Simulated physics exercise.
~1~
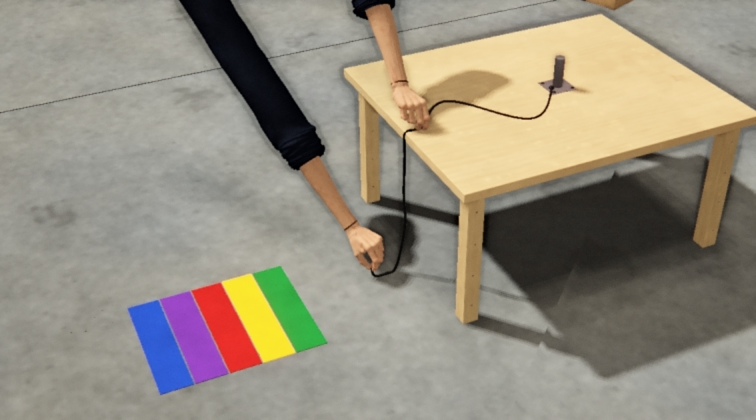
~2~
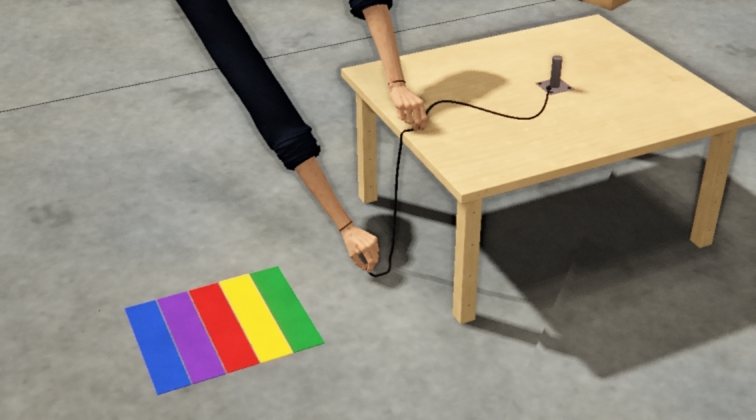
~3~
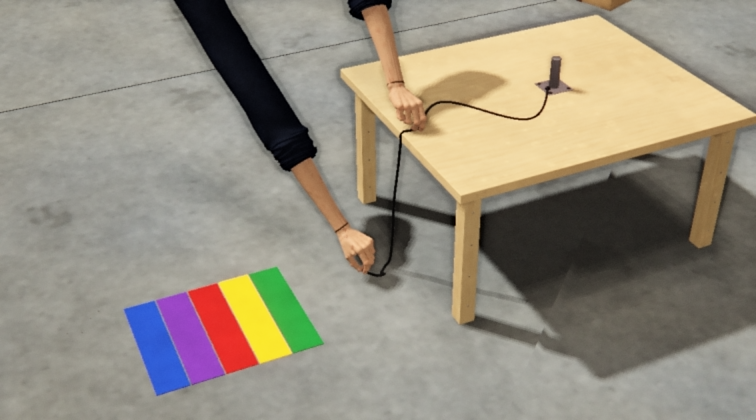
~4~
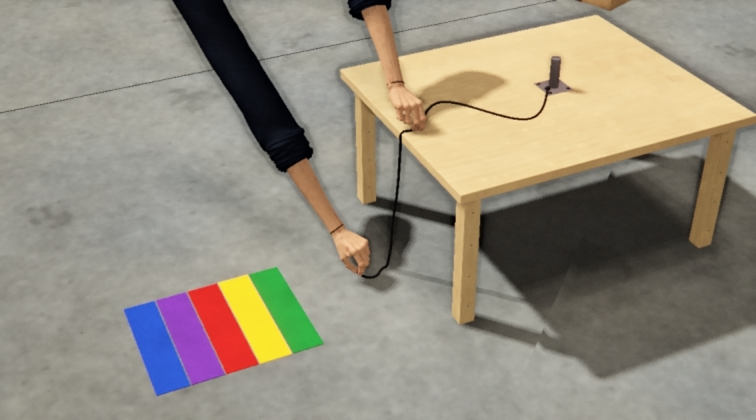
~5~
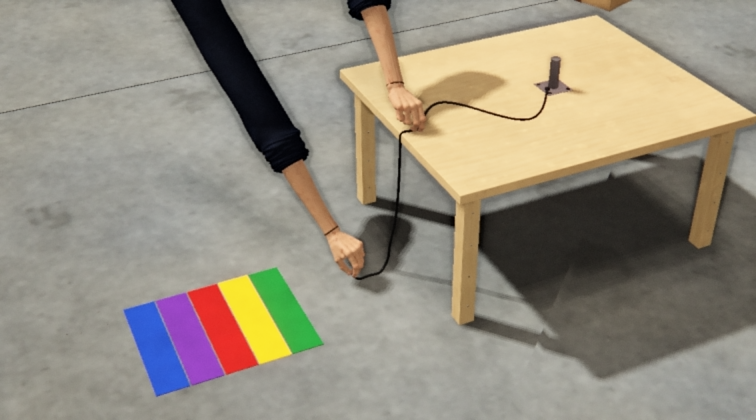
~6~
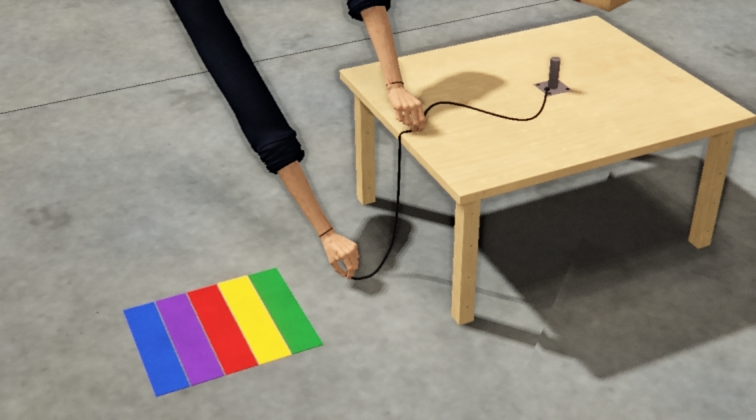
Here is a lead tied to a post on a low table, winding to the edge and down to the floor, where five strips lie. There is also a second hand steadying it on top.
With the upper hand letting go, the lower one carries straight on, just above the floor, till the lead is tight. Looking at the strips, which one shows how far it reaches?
The purple strip shows it.
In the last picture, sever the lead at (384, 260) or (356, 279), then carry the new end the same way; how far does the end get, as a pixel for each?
It would end up close to (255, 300), then close to (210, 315).
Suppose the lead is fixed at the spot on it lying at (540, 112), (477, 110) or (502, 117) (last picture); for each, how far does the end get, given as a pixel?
Roughly (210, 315), (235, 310) and (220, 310), in that order.
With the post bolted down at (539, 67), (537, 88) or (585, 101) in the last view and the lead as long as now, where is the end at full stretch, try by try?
Try 1 about (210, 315), try 2 about (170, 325), try 3 about (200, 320).
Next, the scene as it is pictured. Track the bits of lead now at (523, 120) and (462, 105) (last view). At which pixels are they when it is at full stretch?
Around (483, 106), then around (426, 122).
Early on, end near (241, 307); over yellow.
Midway, end near (207, 316); over red.
At the end of the slack, end near (187, 322); over purple. It gets as far as the purple strip.
